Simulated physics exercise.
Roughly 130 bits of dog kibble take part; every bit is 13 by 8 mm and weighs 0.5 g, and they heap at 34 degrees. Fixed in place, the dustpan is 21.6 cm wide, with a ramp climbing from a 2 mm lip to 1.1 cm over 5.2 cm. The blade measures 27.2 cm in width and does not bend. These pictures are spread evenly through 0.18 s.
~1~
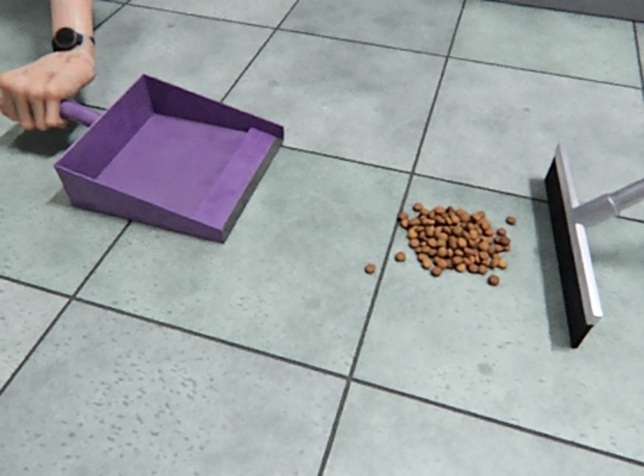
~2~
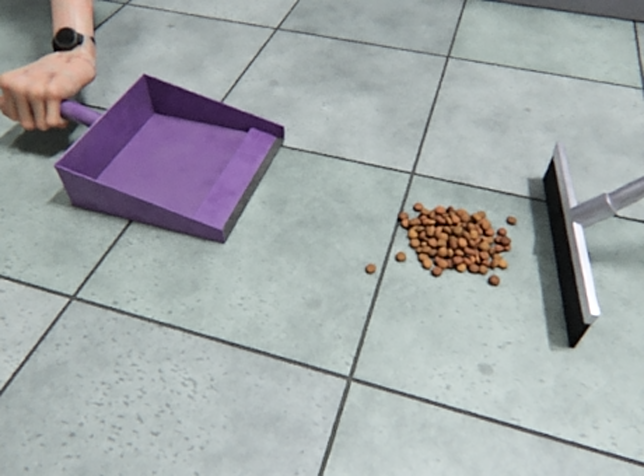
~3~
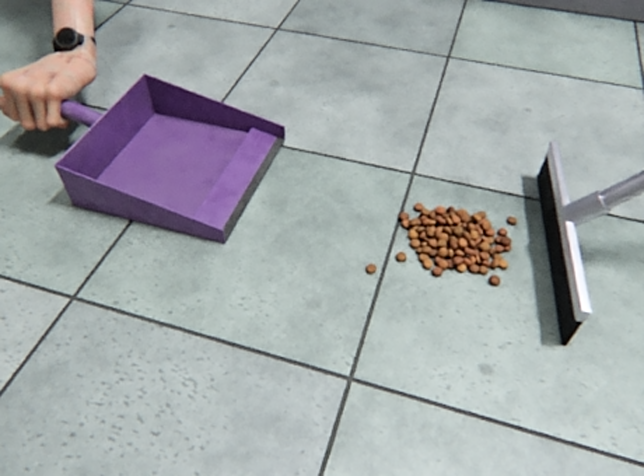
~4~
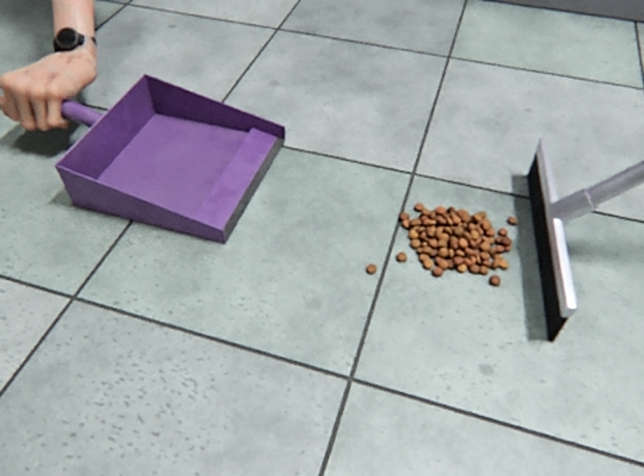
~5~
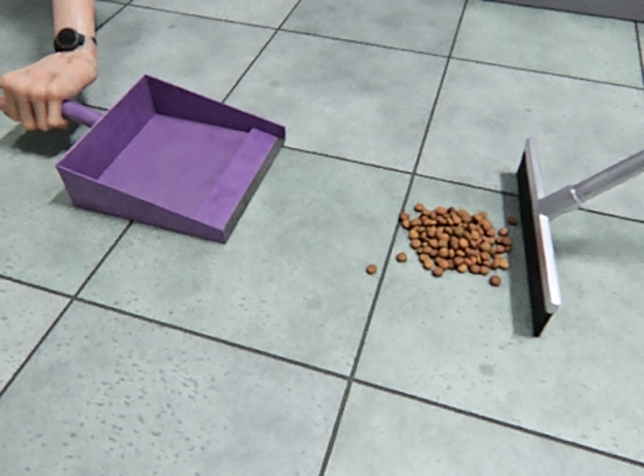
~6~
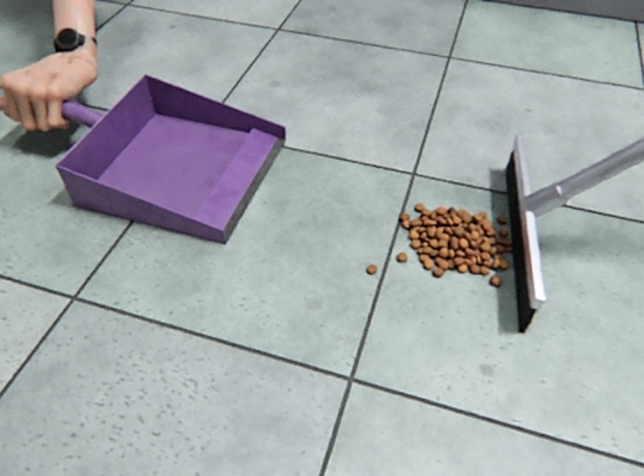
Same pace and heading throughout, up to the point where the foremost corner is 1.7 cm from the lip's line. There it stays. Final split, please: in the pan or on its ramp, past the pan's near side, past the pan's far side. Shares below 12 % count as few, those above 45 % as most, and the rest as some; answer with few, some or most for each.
Final split: In the pan or on its ramp: Some; past the pan's near side: Few; past the pan's far side: Few.
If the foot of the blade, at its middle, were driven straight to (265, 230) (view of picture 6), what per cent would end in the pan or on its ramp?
That comes to near 25 percent.
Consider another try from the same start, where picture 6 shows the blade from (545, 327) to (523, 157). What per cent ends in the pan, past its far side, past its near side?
Per cent by place - pan 10, far side 0, near side 60.
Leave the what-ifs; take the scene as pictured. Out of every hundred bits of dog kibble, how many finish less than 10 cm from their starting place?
Around 0 percent.
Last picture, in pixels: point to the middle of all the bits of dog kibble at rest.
Once everything settles, the centre is around (262, 194).
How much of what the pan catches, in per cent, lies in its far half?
I'd put it near 60 per cent.
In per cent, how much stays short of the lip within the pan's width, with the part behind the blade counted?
Share there: About 75 %.
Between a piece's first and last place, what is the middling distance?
Near 26 cm.
Then, 0.36 s after the last picture, middle of the blade 19 cm from the lip; 0 % over the lip, far side 0 %, near side 5 %.
Then, 0.58 s after the last picture, middle of the blade 10 cm from the lip; 0 % over the lip, far side 0 %, near side 5 %.
Then, 0.94 s after the last picture, middle of the blade 4 cm from the lip; 15 % over the lip, far side 0 %, near side 5 %.
In the end, pan 15 %, near side 5 %, far side 0 %, in front of the lip or behind the blade 75 %.
